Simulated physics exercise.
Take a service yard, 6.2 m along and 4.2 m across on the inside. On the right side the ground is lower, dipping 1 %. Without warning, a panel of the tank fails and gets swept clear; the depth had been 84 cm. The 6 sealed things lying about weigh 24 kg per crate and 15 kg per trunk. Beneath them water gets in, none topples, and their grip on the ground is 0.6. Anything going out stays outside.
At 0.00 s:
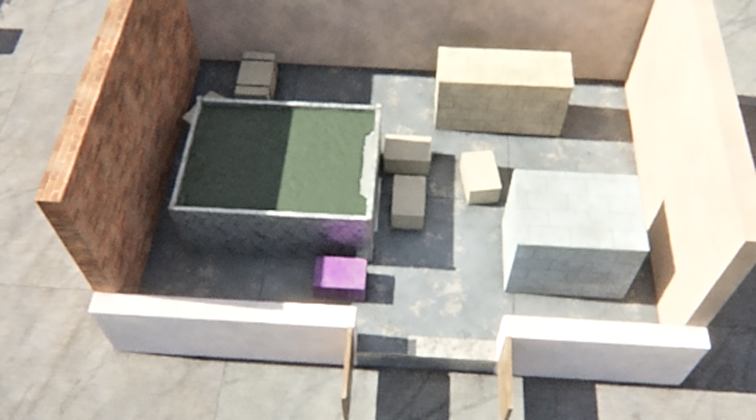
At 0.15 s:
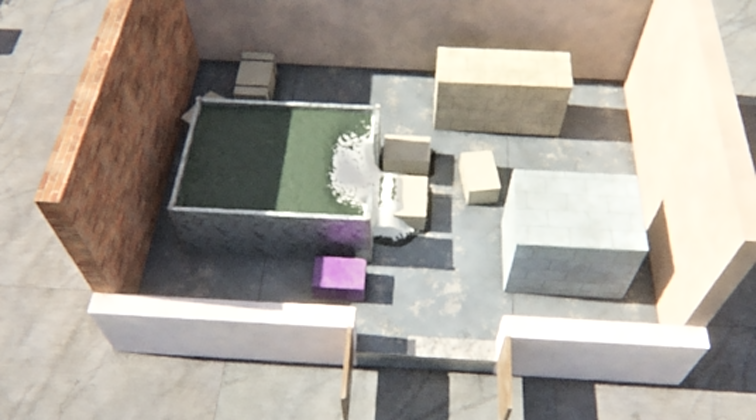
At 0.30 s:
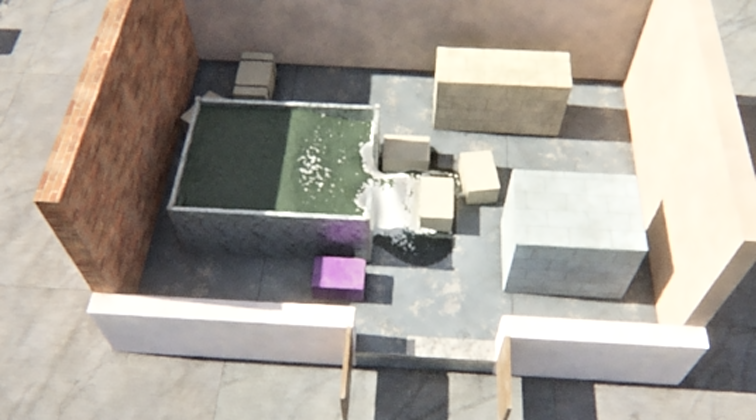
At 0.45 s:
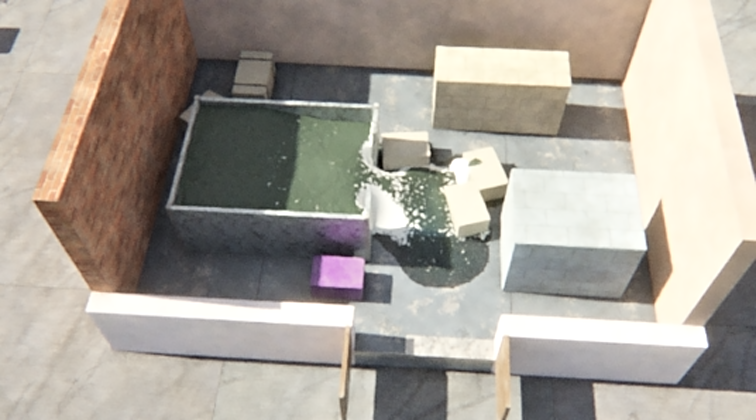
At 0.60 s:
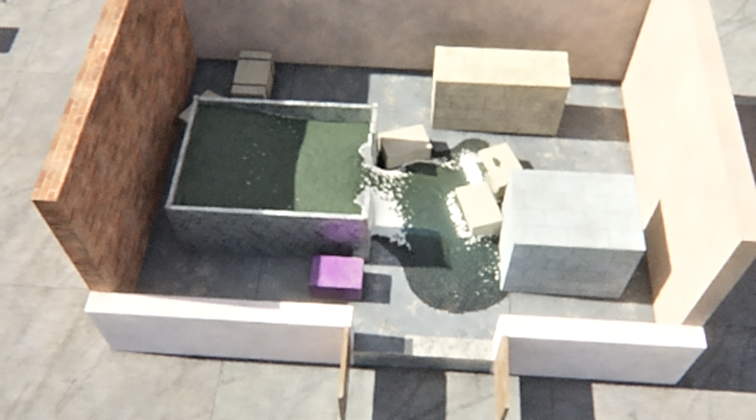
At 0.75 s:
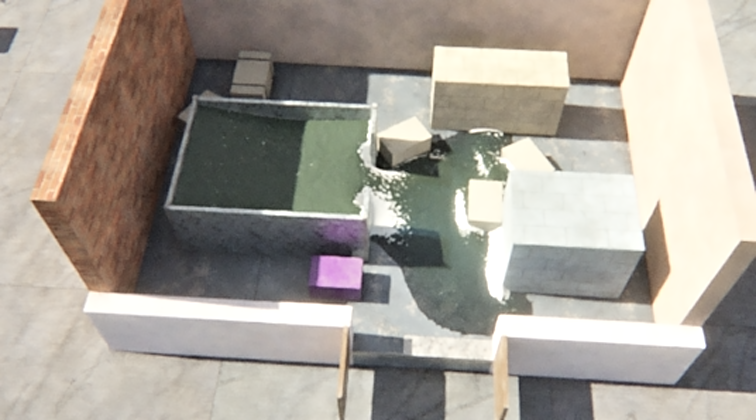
Dark green water bursting through the right side of a walled yard's tank, spreading rightward and pushing pale crates across the ground.
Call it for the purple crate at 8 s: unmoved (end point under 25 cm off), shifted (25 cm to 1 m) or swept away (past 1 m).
Unmoved.
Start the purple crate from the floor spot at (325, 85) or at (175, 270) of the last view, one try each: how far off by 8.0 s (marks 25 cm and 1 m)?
I'd say it drifts a short distance on the first try and it does not really move on the second.
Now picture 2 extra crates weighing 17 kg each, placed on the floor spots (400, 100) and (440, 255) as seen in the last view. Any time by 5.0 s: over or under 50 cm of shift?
Taking them in order, they end up smaller and greater.
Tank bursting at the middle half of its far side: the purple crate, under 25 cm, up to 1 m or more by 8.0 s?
The answer: The purple crate is taken far off.
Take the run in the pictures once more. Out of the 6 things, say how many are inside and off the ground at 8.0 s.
It comes to 3 of them.
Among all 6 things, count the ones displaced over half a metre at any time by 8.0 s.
3.
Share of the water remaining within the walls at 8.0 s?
78 %.
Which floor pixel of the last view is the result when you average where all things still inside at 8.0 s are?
It sits at about (342, 157).
After 1.6 s the purple crate is near (336, 272), 0.0 m from its start, aground; 0 of 6 are out; 0 afloat.
After 3.6 s the purple crate is near (336, 272), 0.0 m from its start, aground; 0 of 6 are out; 1 afloat.
After 5.6 s the purple crate is near (336, 272), 0.0 m from its start, aground; 0 of 6 are out; 1 afloat.
After 8.0 s the purple crate is near (336, 272), 0.0 m from its start, aground; 0 of 6 are out; 3 afloat.
